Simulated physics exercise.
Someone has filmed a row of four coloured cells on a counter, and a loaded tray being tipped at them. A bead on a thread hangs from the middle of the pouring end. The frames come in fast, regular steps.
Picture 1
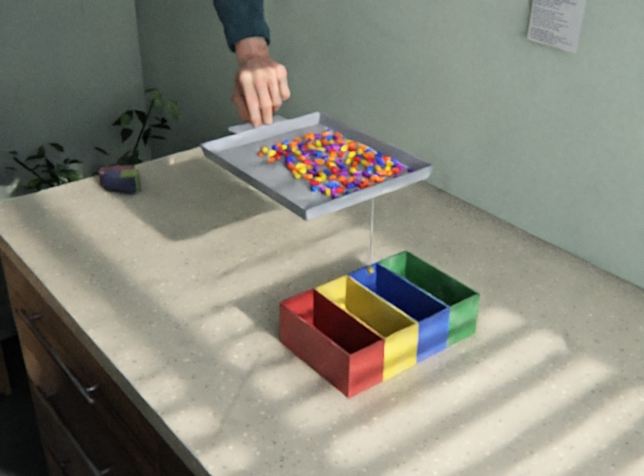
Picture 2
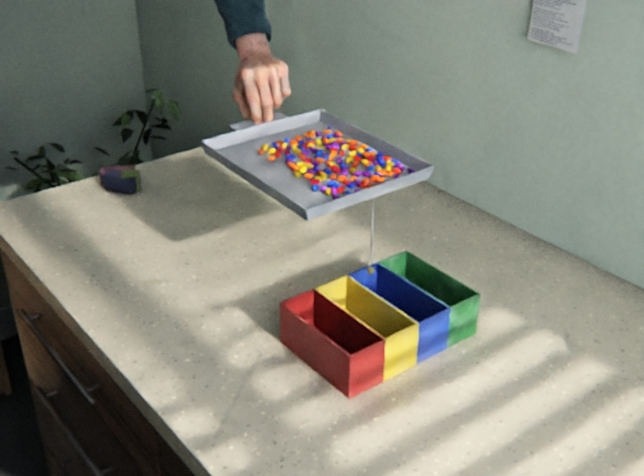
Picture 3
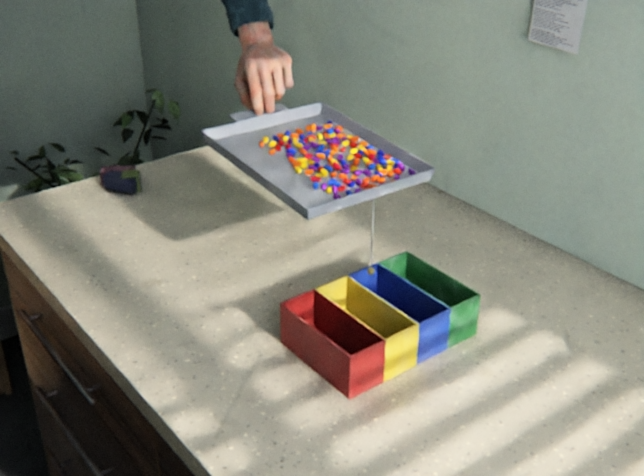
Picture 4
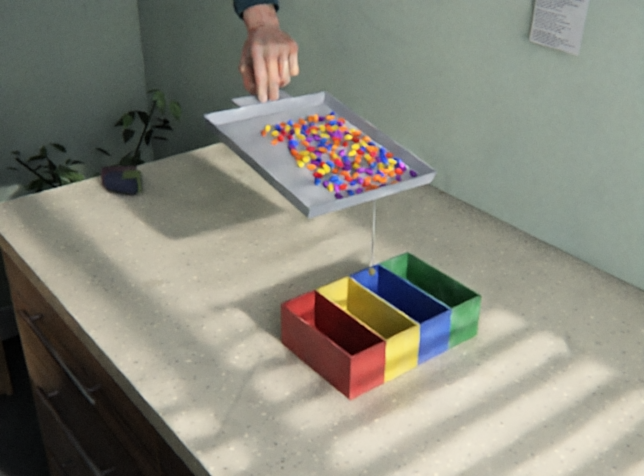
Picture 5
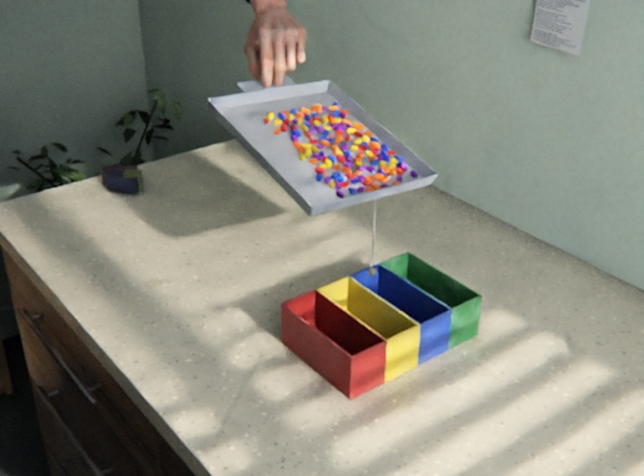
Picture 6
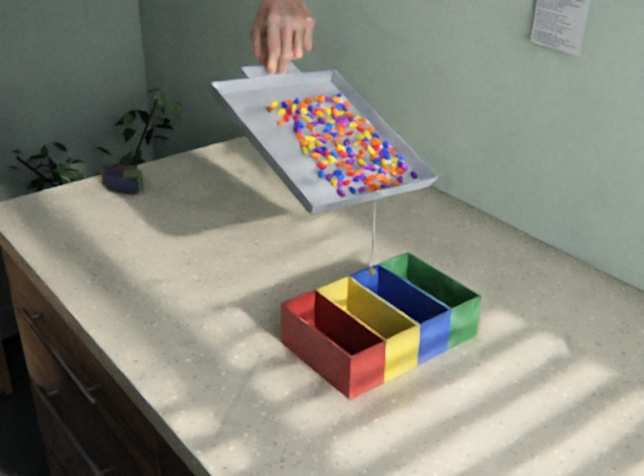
The video shows a hand gradually raising the back of a grey tray of colourful jelly beans above red, yellow, blue and green cells on a counter, tilting it toward its front edge, with the right corner slightly lower.
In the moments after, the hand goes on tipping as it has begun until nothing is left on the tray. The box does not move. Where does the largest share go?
It favours the green compartment.
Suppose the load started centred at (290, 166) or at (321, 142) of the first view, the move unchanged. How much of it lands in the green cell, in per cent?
Near 40 % and 40 %.
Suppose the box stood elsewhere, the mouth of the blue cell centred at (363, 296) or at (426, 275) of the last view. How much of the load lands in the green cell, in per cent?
The first gives 30 %, the second 20 %.
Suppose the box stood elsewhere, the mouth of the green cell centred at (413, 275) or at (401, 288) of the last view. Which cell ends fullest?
In turn: That green cell; that green cell.
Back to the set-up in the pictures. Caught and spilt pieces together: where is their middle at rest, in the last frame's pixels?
Near (431, 312).
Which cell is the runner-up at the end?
Next in line is blue.
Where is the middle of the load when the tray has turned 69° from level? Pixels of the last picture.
Close to (393, 159).
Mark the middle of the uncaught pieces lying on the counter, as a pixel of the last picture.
Roughly at (459, 290).
Shortly afterwards, tray tipped steeply; all but a few on the tray; only a few falling or outside the box.
Next, tray tipped past a quarter turn; the bulk on the tray; a little in the green cell; only a few in the blue cell; a little falling or outside the box.
Some moments later, tray tipped past a quarter turn; near half in the green cell; near a quarter in the blue cell; only a few in the yellow cell; only a few in the red cell; near a quarter falling or outside the box.
In the end, tray tipped past a quarter turn; near half in the green cell; near a quarter in the blue cell; only a few in the yellow cell; only a few in the red cell; near a quarter outside the box.
